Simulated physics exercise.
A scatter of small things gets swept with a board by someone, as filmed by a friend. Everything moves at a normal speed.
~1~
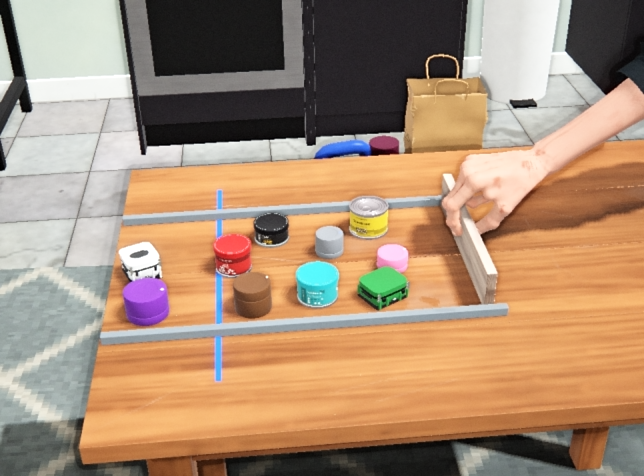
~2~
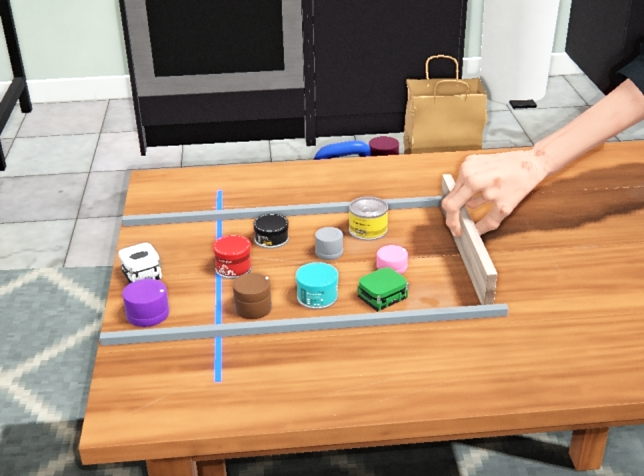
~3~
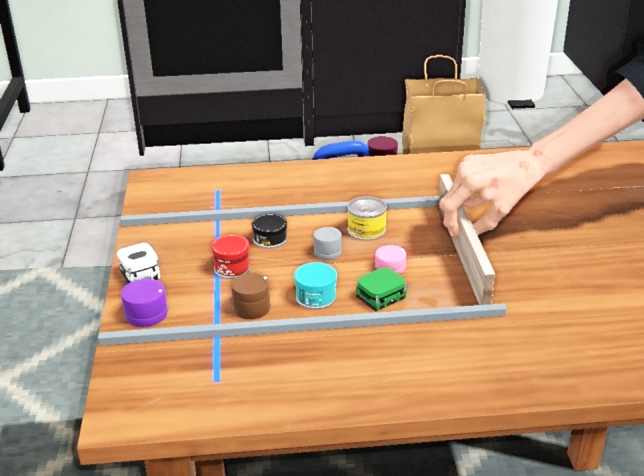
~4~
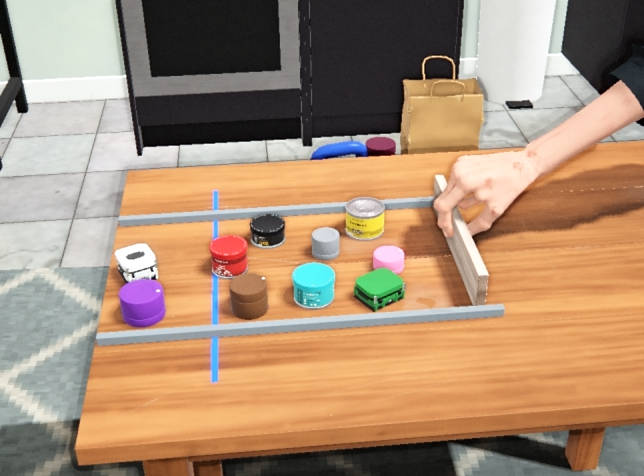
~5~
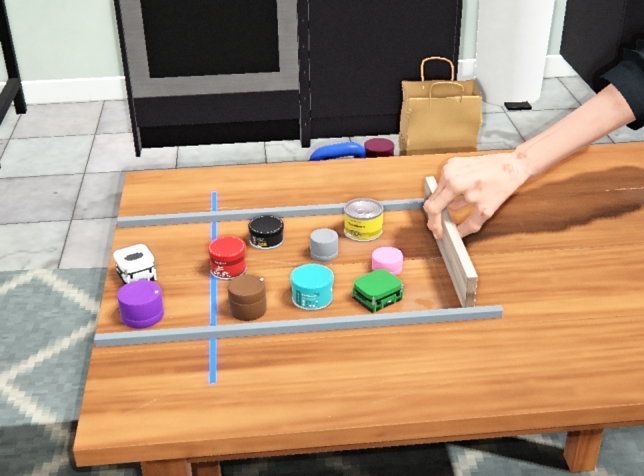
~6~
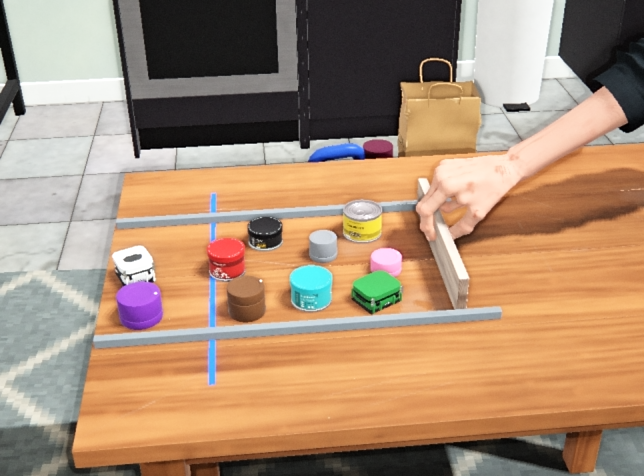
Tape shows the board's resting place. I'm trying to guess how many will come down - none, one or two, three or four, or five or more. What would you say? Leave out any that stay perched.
Turns out the ones that don't stay up top number zero.
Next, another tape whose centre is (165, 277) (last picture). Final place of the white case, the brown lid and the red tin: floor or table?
In short: White case gone, brown lid safe, red tin safe.
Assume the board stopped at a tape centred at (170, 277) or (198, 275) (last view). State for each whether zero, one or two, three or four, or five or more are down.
Going place by place, the count is either one or two; none at all.
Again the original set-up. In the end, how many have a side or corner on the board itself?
Number: 4.
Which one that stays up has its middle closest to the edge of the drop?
Result: The purple lid.
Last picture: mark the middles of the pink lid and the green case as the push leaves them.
Around (197, 276) and around (192, 298).
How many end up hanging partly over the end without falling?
1 in all.
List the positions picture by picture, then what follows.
White case (141, 264); purple lid (146, 302); red tin (233, 256); board (466, 236); tape (219, 270), in the first picture.
Purple lid (146, 303); board (466, 237), in the second picture.
Red tin (231, 257); pink lid (391, 260), in the third picture.
White case (137, 265); grey lid (326, 244), in the fourth picture.
Purple lid (141, 304); black pot (266, 233), in the fifth picture.
White case (134, 268); purple lid (140, 306); red tin (227, 260); board (440, 241); tape (213, 274), in the sixth picture.
Soon after, none off yet; white case at rest near (134, 268); purple lid at rest near (140, 306); red tin at rest near (227, 260).
At rest, the number that fall off is zero.
